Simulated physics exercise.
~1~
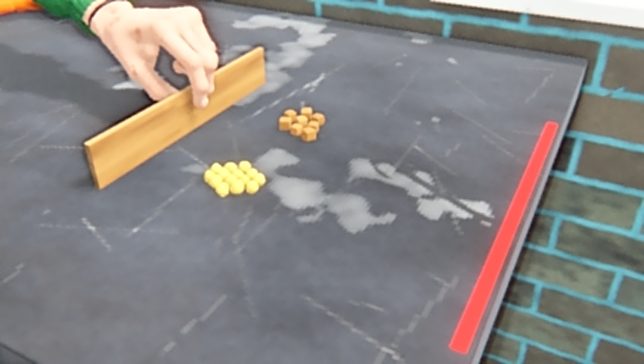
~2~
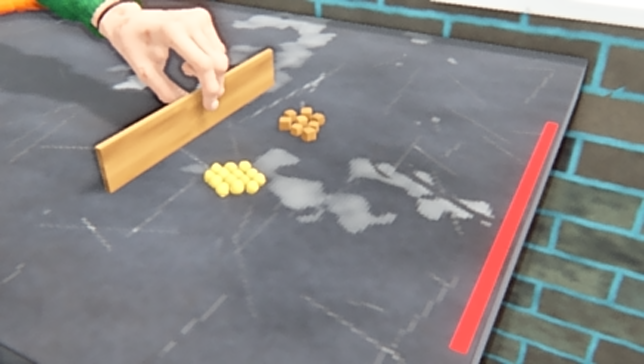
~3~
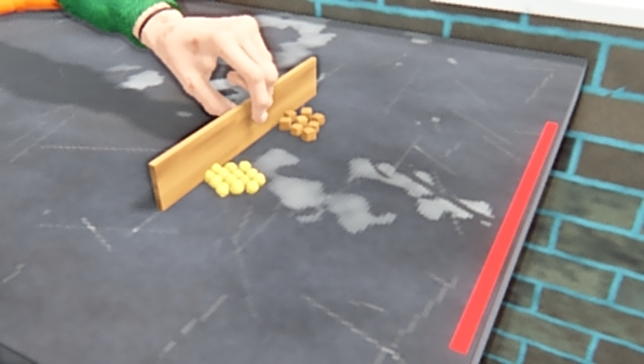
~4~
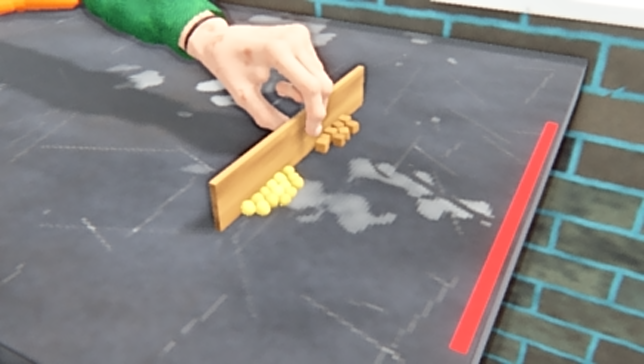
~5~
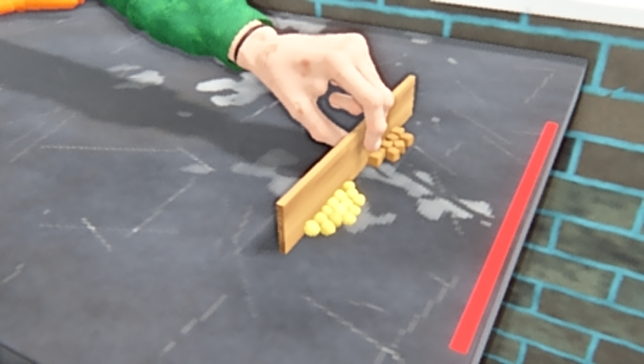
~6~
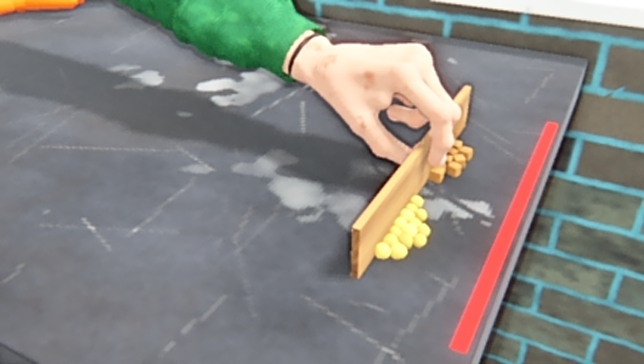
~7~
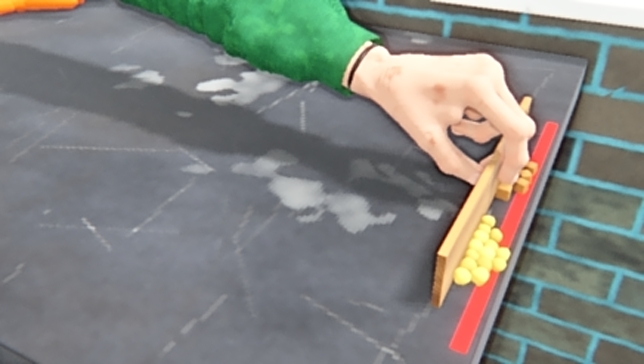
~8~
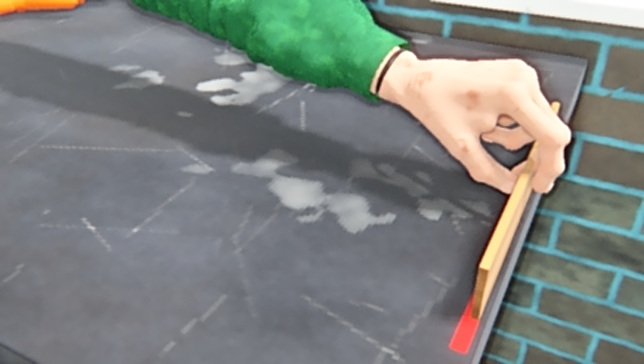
A hand in a green sleeve slid an upright strip of wood rightward across a dark tabletop, pushing a yellow cluster and a brown one toward the edge, and ended at the red tape with neither pile in sight anymore.
